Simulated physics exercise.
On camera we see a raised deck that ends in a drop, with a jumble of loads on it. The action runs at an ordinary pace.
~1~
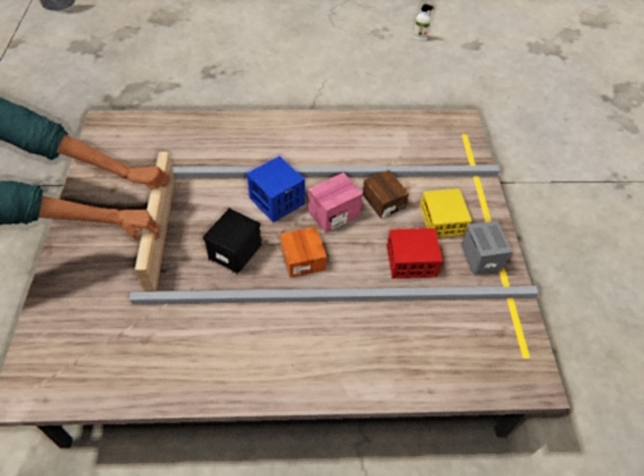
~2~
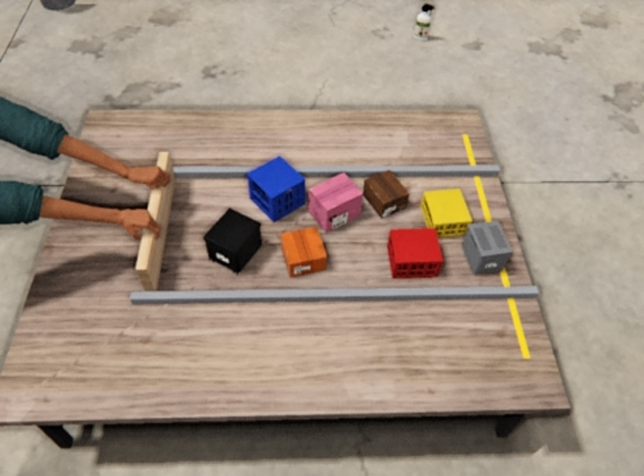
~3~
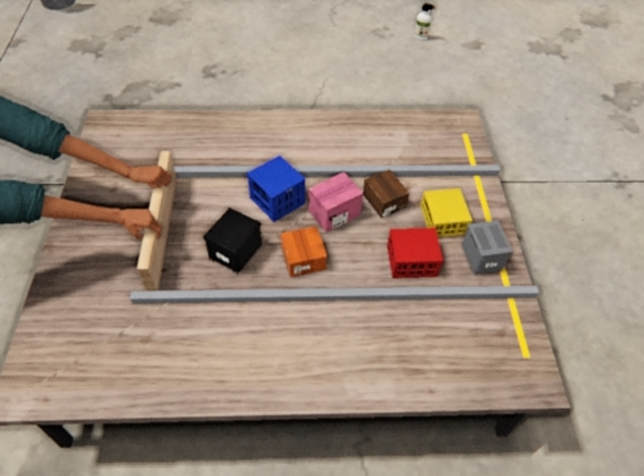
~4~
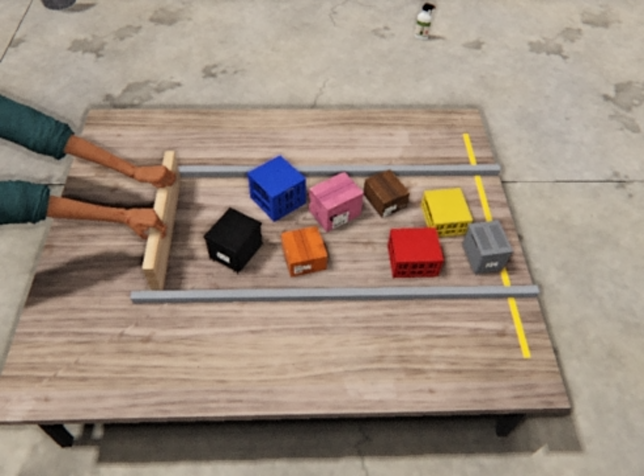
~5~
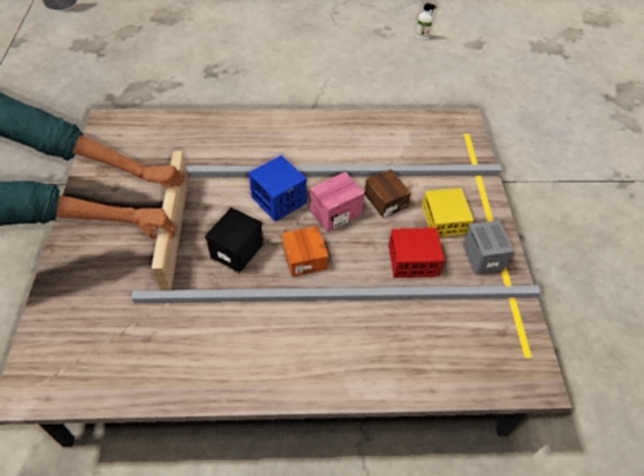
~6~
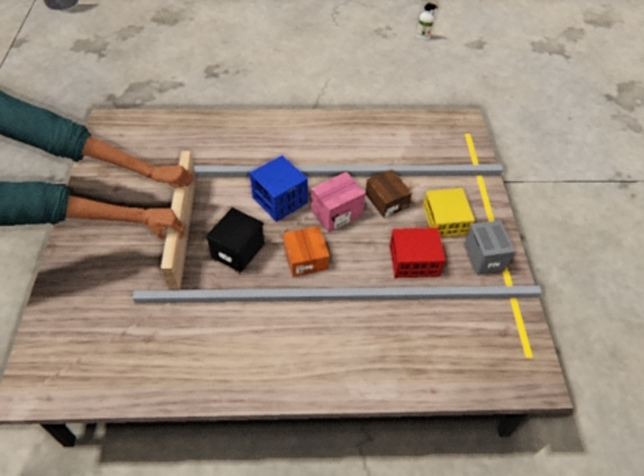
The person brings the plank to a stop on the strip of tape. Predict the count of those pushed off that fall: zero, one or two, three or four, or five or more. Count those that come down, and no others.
Honestly, the ones lost over the side add up to five and up.
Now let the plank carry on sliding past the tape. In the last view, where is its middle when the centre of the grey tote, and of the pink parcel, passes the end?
I reckon its middle sits around (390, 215) and then around (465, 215).
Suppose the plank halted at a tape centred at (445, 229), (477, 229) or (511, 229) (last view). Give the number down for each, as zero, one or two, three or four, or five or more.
Taking the places in the order asked: Three or four, then five or more, then five or more.
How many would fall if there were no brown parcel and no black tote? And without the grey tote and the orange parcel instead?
Result, first then second: 3, 5.
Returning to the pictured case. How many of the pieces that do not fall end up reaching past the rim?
Count of overhanging things: 1.
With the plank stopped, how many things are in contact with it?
The number is 1.
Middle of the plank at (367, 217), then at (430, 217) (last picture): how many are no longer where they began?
First position 8; second position 8.
A little later, none off yet; grey tote at rest near (488, 248); yellow crate at rest near (448, 213); red crate at rest near (416, 253).
Next, none off yet; grey tote shifted about its own width near (532, 250); yellow crate shifted about its own width near (486, 220); red crate shifted well along near (494, 256).
When it is over, the number that fall off is five or more; down, blue crate, orange parcel, pink parcel, brown parcel, red crate, yellow crate and grey tote.
